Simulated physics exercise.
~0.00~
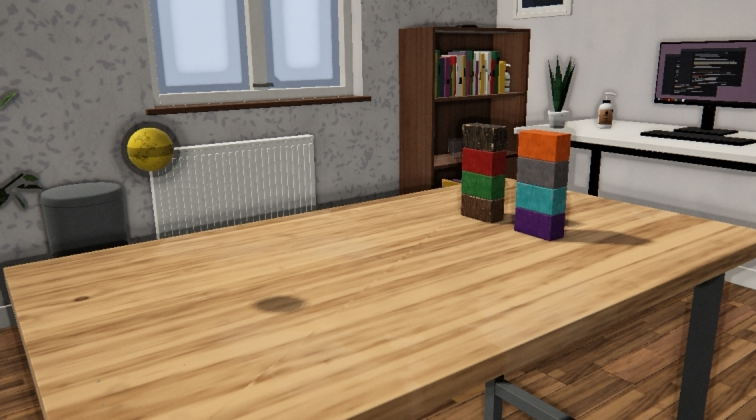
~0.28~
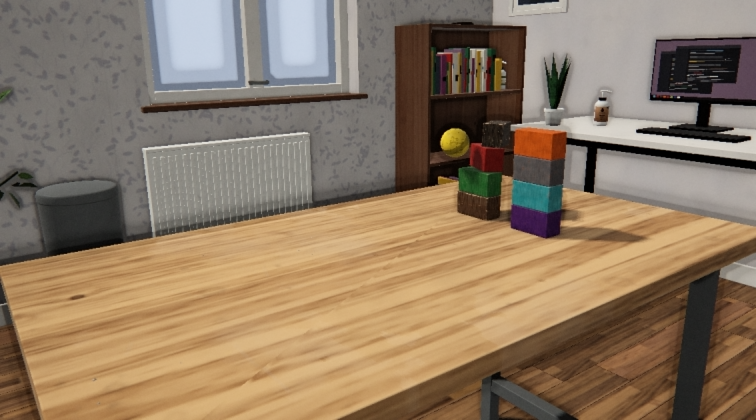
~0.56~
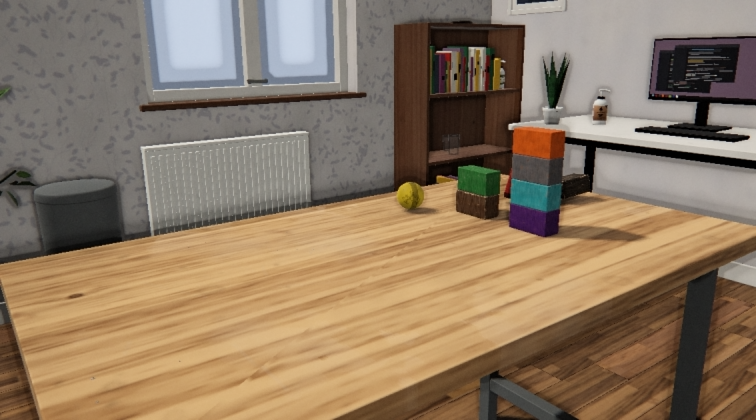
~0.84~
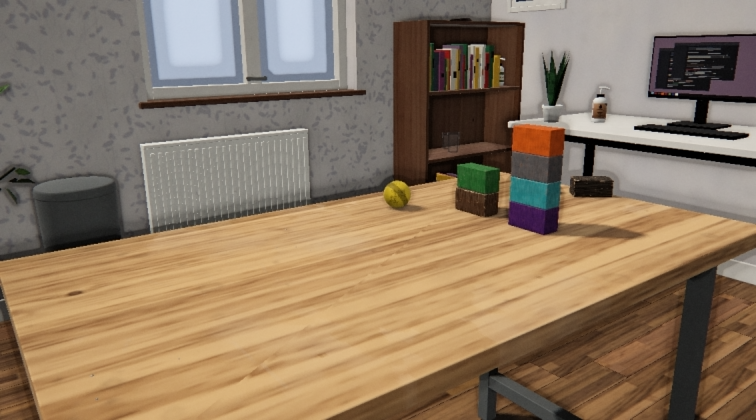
A wooden table holds stacked blocks as a yellow ball knocks off the black and red ones.
